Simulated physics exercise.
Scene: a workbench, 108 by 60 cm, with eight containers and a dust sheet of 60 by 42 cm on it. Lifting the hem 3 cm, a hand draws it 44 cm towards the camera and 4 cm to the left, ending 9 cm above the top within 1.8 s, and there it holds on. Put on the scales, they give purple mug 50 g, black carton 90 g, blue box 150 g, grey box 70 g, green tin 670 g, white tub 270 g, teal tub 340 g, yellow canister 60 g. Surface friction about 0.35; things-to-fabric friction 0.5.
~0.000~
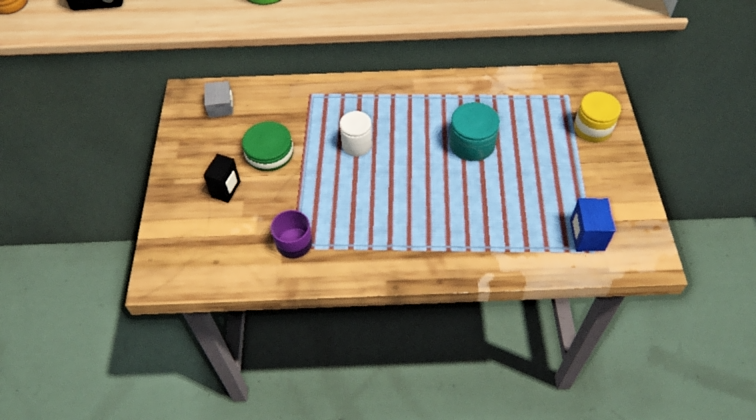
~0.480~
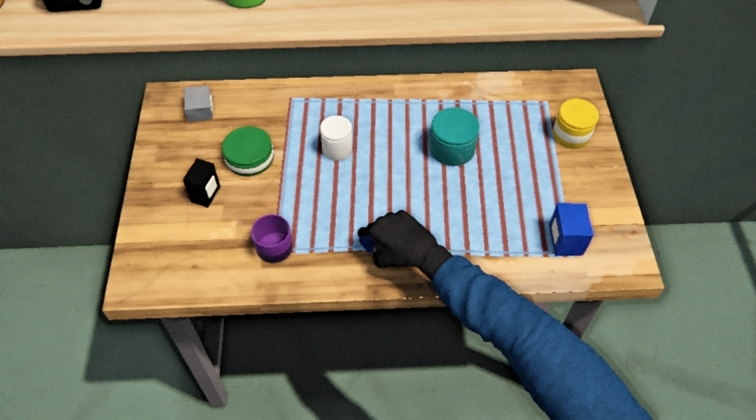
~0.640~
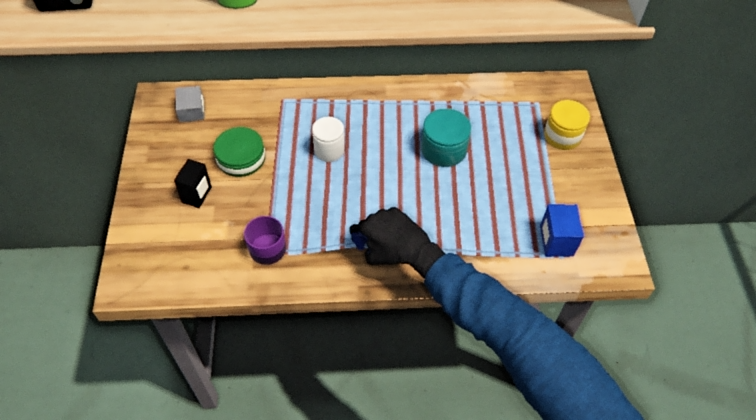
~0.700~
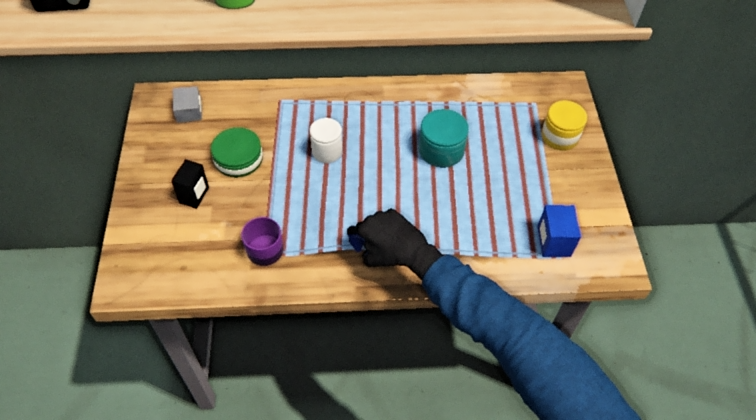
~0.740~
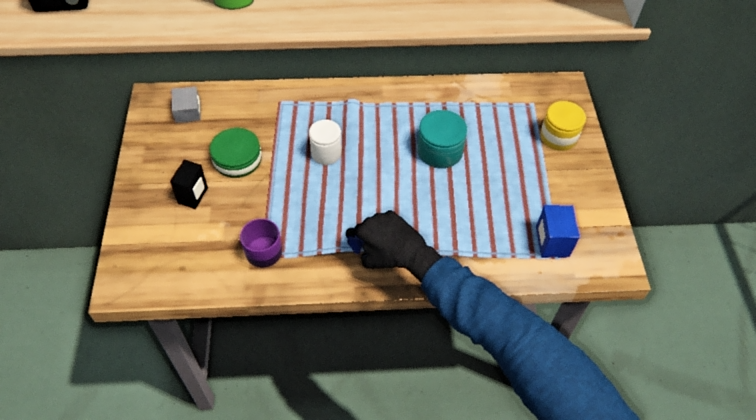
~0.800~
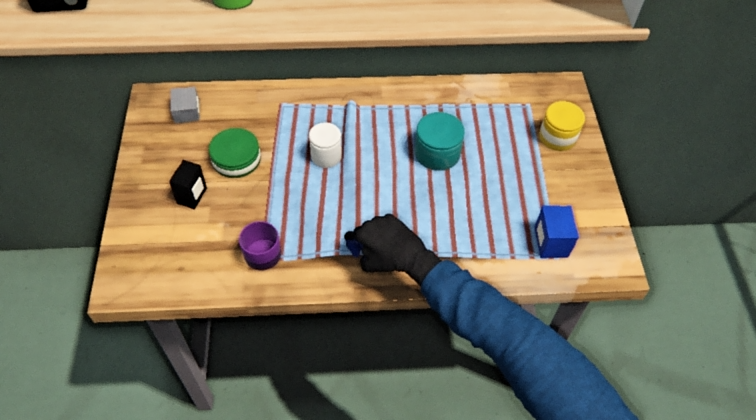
On a wooden table with eight containers, a black-gloved hand gripped the front edge of a striped blue cloth and drew it very slightly forward, shifting the white and teal tubs a little with it.
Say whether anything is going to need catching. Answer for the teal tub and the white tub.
At the end, the teal tub won't stay. The white tub won't stay.
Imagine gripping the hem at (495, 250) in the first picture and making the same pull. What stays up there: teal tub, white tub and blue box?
Outcome: Teal tub leaves the top; white tub leaves the top; blue box leaves the top.
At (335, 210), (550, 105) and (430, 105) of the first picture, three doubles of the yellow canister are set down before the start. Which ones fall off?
Log, in listed order - lost / lost / lost.
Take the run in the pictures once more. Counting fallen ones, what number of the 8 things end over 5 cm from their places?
The number is 4.
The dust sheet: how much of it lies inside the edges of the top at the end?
Around 0 percent.
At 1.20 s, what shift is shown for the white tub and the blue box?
White tub: 15 cm; blue box: 4 cm.
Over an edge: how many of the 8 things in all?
4 in all.
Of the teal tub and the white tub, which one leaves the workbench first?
The white one leads the way.
After 1.2 s, 100 % of the dust sheet is still over the top; white tub 13 cm off its start, teal tub 10 cm off its start, purple mug 6 cm off its start.
After 1.6 s, 70 % of the dust sheet is still over the top; white tub 31 cm off its start, teal tub 26 cm off its start, purple mug over the edge.
After 2.0 s, 35 % of the dust sheet is still over the top; white tub over the edge, teal tub 40 cm off its start at (376, 283), purple mug over the edge.
After 2.4 s, 0 % of the dust sheet is still over the top; white tub over the edge, teal tub over the edge, purple mug over the edge.
After 4.0 s, 0 % of the dust sheet is still over the top; teal tub over the edge, white tub over the edge, purple mug over the edge, blue box over the edge.
